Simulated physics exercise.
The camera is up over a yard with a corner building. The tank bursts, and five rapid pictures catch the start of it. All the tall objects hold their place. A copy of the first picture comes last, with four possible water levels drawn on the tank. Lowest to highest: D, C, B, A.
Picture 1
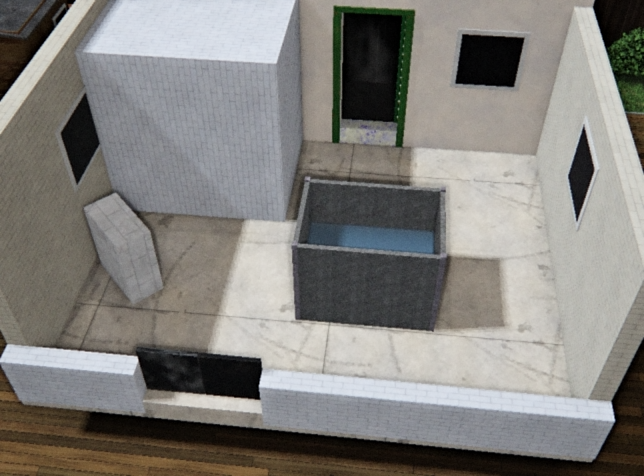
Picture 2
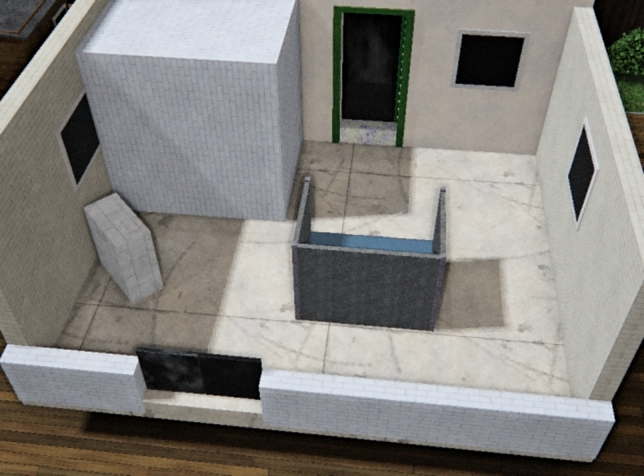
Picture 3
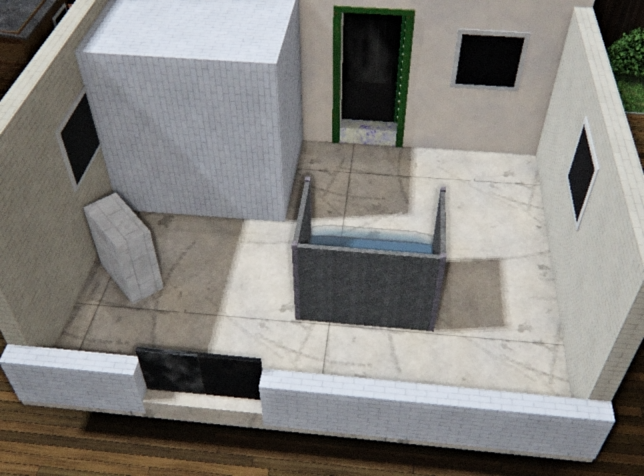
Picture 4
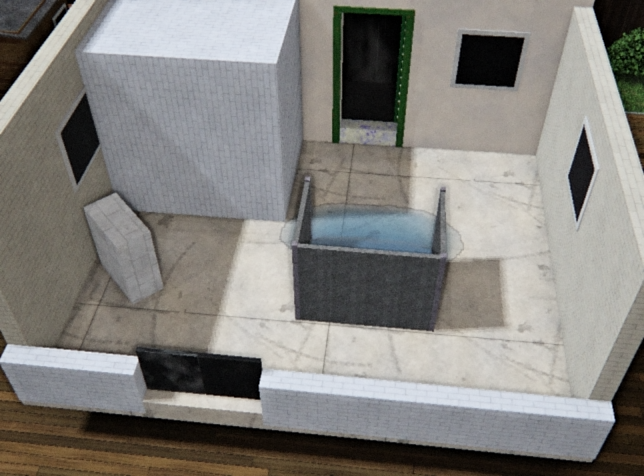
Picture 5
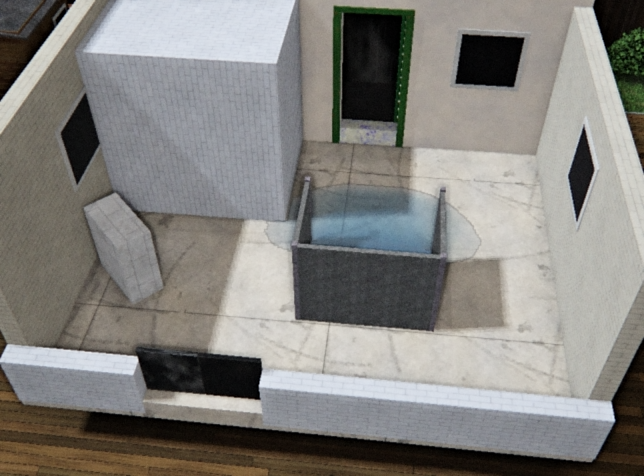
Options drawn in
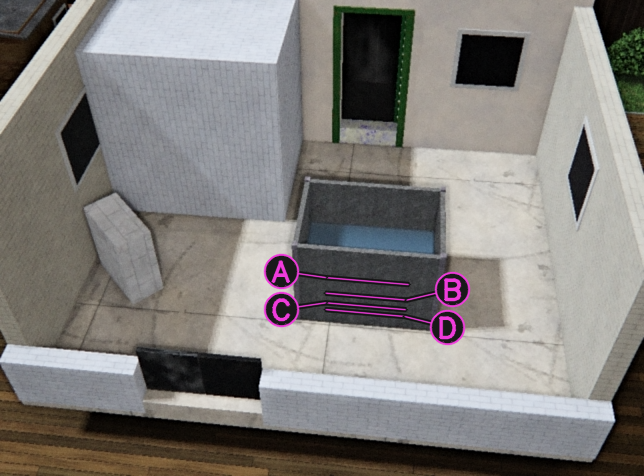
The video shows a high view of a walled yard with a gray tank of still water and a green doorway behind; the tank's far wall disappears, and water spreads out over the pale ground behind and beside it.
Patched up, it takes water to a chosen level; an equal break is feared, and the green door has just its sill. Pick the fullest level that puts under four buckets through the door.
It is B.
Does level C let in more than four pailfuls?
No, not at all.
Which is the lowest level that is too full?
A.
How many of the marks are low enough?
Three.
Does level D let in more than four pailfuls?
No, that is safe.
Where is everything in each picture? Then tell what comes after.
Water in the tank at rest, its middle at (369, 254); foot of the green doorway at (367, 144); shut gate at (200, 360), in the first frame.
Water covers 2 % of the ground, its front hidden from here, in the second frame.
Water covers 5 % of the ground, its front hidden from here, in the third frame.
Water covers 10 % of the ground, its front hidden from here, in the fourth frame.
Front seen at (279, 227), 15 % of the ground wet, in the fifth frame.
On the marked copy, A at (367, 281); B at (366, 296); C at (365, 306); D at (365, 313); from the bottom up D, C, B, A.
For level A, about 8 bucketfuls get in.
For level B, a splash gets over, under a bucket.
For level C, nothing gets over.
For level D, nothing gets over.
